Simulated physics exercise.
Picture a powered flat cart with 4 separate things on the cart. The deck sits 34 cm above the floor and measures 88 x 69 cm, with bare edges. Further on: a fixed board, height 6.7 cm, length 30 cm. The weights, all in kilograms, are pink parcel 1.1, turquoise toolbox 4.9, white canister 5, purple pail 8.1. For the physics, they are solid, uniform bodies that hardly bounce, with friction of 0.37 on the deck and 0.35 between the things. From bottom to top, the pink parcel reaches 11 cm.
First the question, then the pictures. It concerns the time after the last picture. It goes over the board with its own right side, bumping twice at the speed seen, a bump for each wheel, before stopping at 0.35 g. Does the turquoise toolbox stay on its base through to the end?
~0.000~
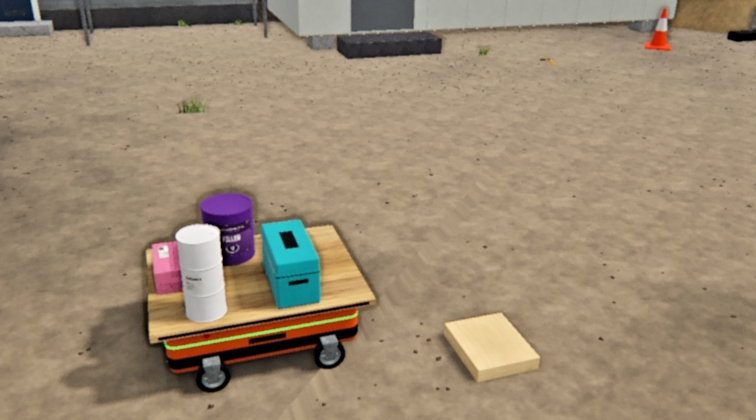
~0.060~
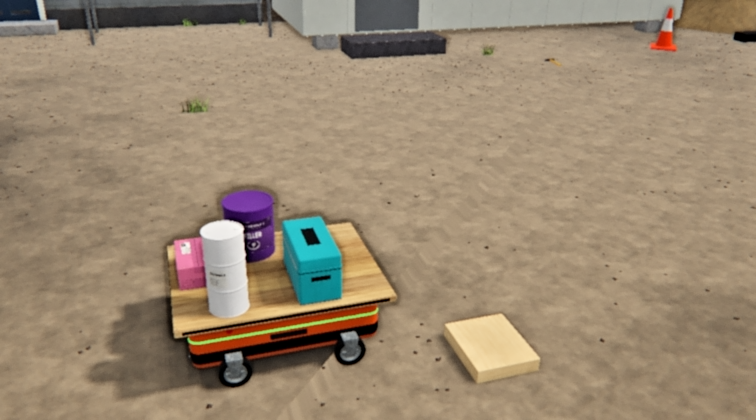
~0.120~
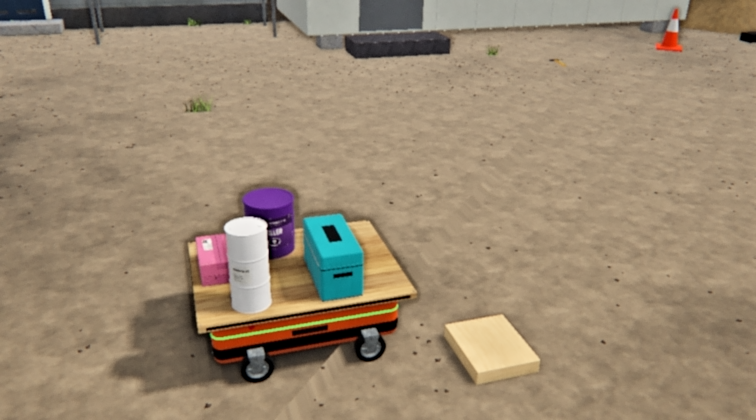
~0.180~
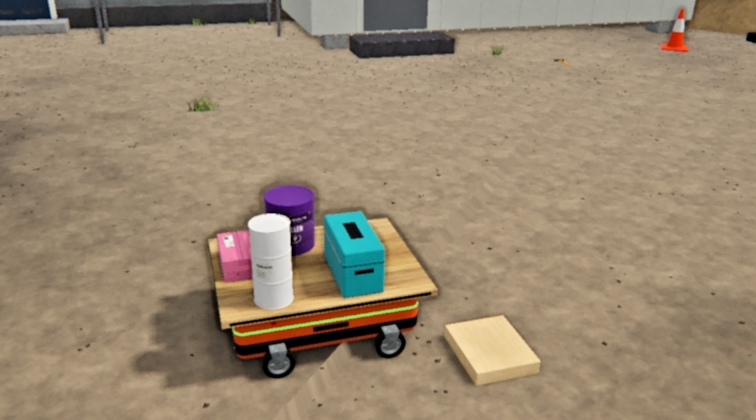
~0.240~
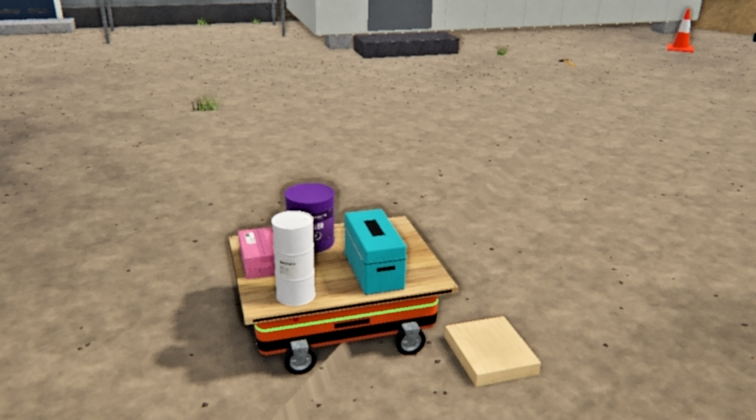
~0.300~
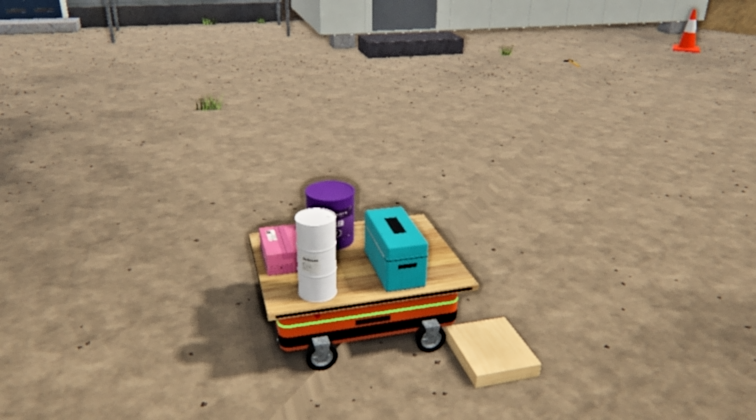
No.
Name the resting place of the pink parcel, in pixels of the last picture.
You'll see it about at (581, 206) in the last picture.
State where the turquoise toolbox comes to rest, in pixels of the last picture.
At roughly (653, 222).
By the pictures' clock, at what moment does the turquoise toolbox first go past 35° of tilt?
Answer: About 0.6 s.
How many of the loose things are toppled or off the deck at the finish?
It adds up to 2.
After 0.60 s, 96 cm covered; turquoise toolbox leaning 42° near (475, 213); white canister leaning 22°; purple pail slid 3 cm.
After 0.90 s, 144 cm covered; turquoise toolbox on its side near (556, 225); white canister leaning 39°; pink parcel leaning 44°.
After 1.10 s, 175 cm covered; turquoise toolbox on its side near (607, 228); white canister leaning 47°; pink parcel leaning 34°.
At rest (2.6 s), tipped over on the cart, turquoise toolbox and white canister; not toppled but over 10 cm from the start, pink parcel; purple pail in place, give or take 10 cm. Seen from the same camera at the end, turquoise toolbox near (653, 222).
